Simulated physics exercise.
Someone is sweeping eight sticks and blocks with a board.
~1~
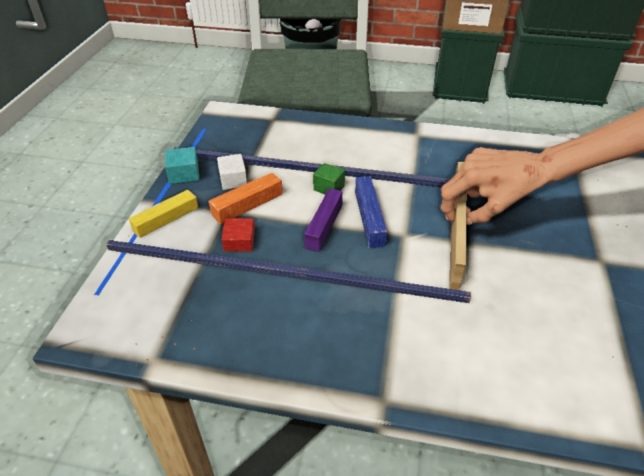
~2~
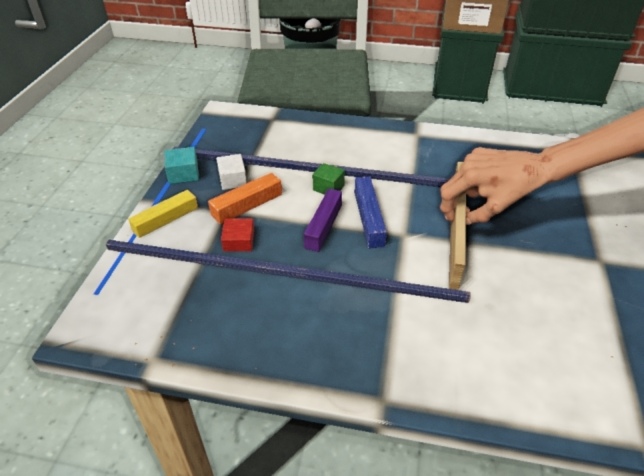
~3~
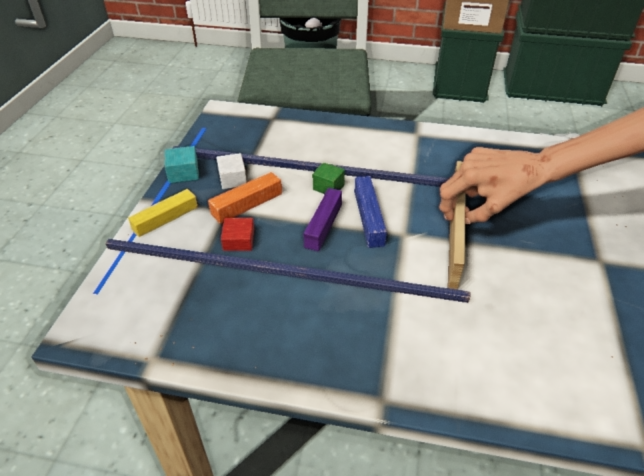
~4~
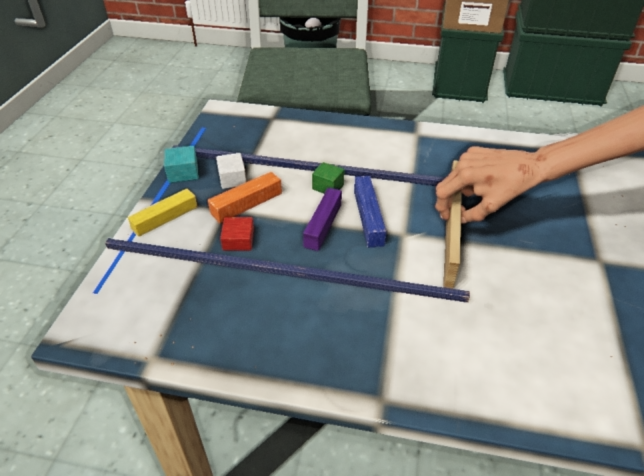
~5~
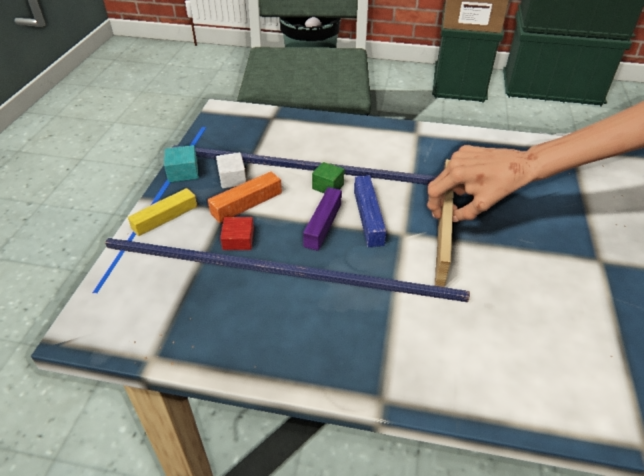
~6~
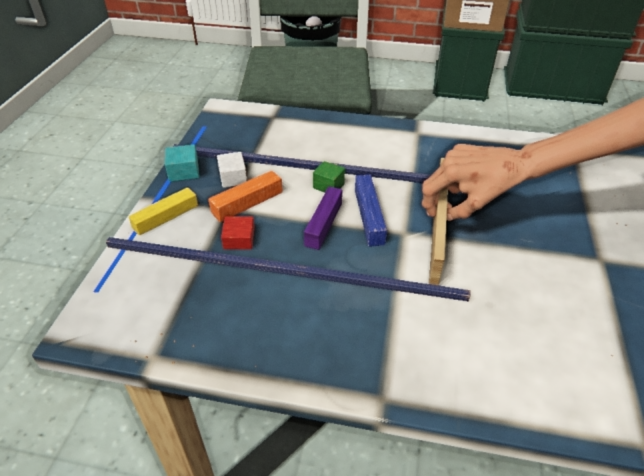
A hand reaching in from the right slides an upright wooden board slowly a short way left across a blue-and-white checked tabletop, seen from above at an angle in a tiled room. Between two dark rods lie turquoise, white, green and red blocks and yellow, orange, purple and blue bars, with a blue line at left. The pieces stay still, and the camera holds steady.
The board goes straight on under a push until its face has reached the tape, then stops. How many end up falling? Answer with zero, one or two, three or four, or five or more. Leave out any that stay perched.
I would say five or more fall.
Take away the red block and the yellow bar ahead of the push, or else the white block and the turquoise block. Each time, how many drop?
The count is 5 in the first case and 5 in the second.
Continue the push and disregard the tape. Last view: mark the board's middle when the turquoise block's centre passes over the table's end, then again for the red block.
The middle sits near (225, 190) for the first and near (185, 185) for the other.
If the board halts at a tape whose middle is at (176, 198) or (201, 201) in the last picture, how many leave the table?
Down on the floor: 5 and 2.
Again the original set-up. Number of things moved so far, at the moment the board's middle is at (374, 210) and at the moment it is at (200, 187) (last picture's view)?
The first number is 1, the next one 8.
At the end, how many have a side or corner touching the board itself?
So the total is 1.
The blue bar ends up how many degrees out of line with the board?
About 0° out of line.
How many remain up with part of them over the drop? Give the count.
The overhang total is 0.
Early on, none off yet; turquoise block at rest near (182, 163); yellow bar at rest near (164, 211); white block at rest near (232, 170).
A while later, none off yet; turquoise block moving near (177, 163); yellow bar at rest near (162, 210); white block travelled about its own width near (209, 162).
Finally, the number that fall off is five or more; lost, purple stick, green block, red block, orange bar, white block, yellow bar and turquoise block.
